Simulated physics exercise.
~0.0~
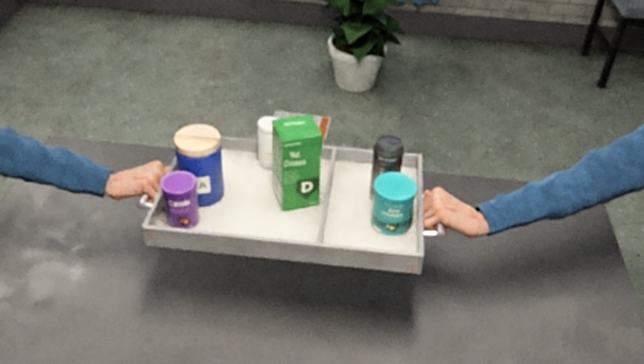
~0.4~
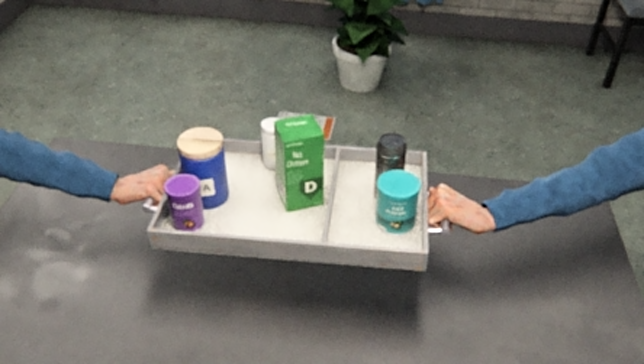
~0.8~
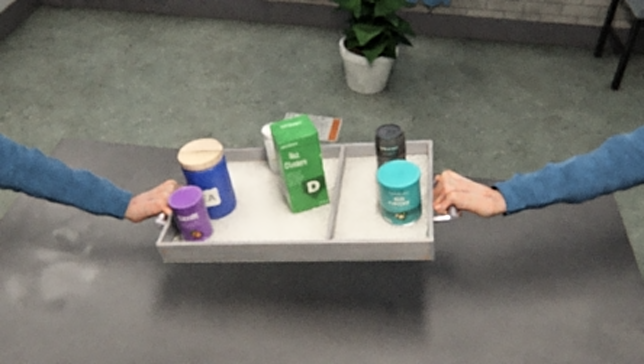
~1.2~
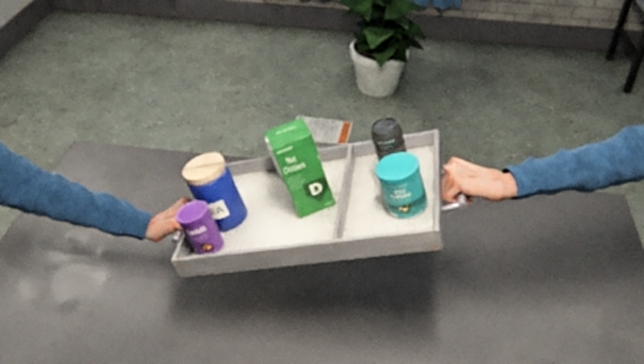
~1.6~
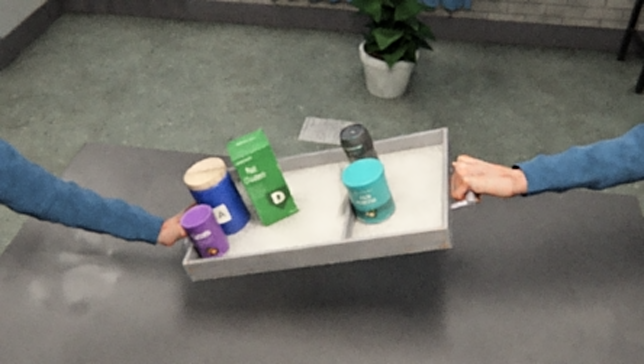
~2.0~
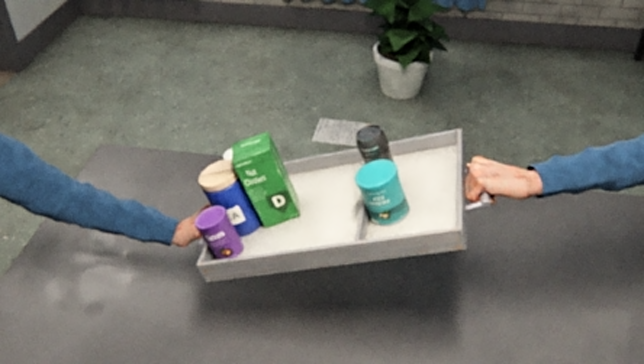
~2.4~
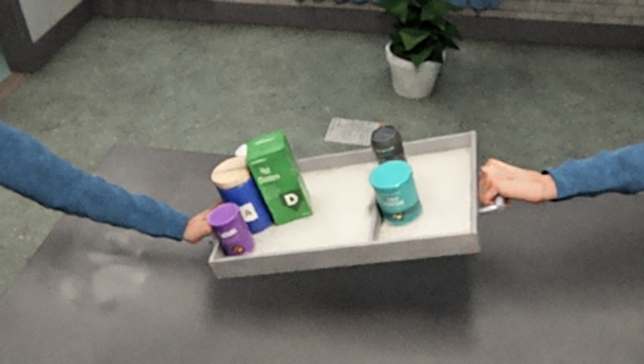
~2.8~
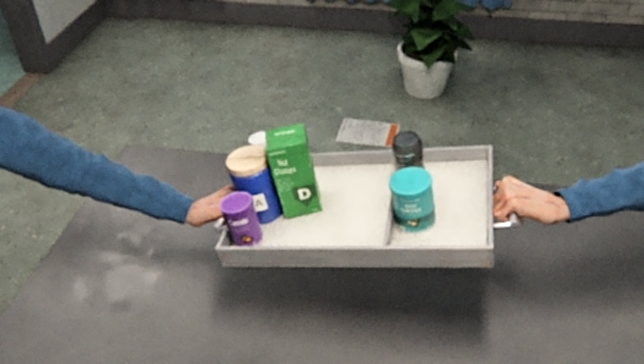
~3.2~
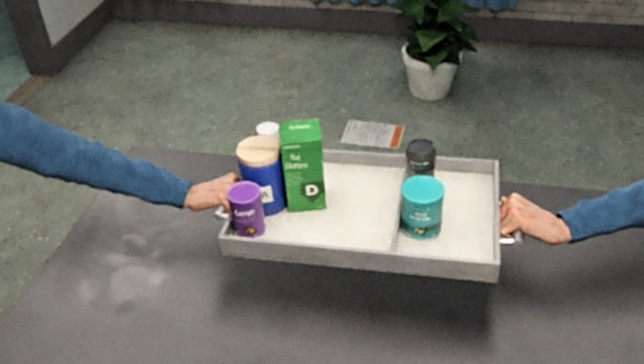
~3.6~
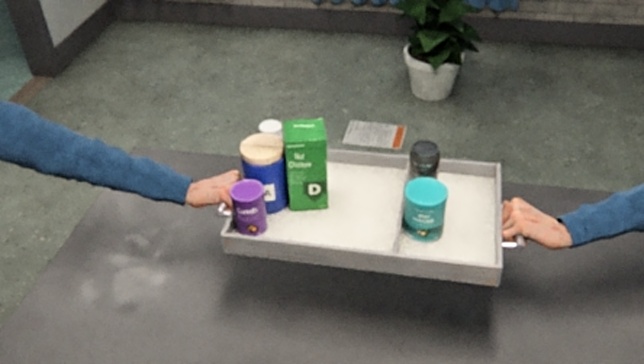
Above a dark tabletop, two hands hold a divided tray of containers and tip its left side down, and the green carton, white container, turquoise tin and dark can slide left. The hands level the tray again, leaving the carton beside the blue jar and everything upright.
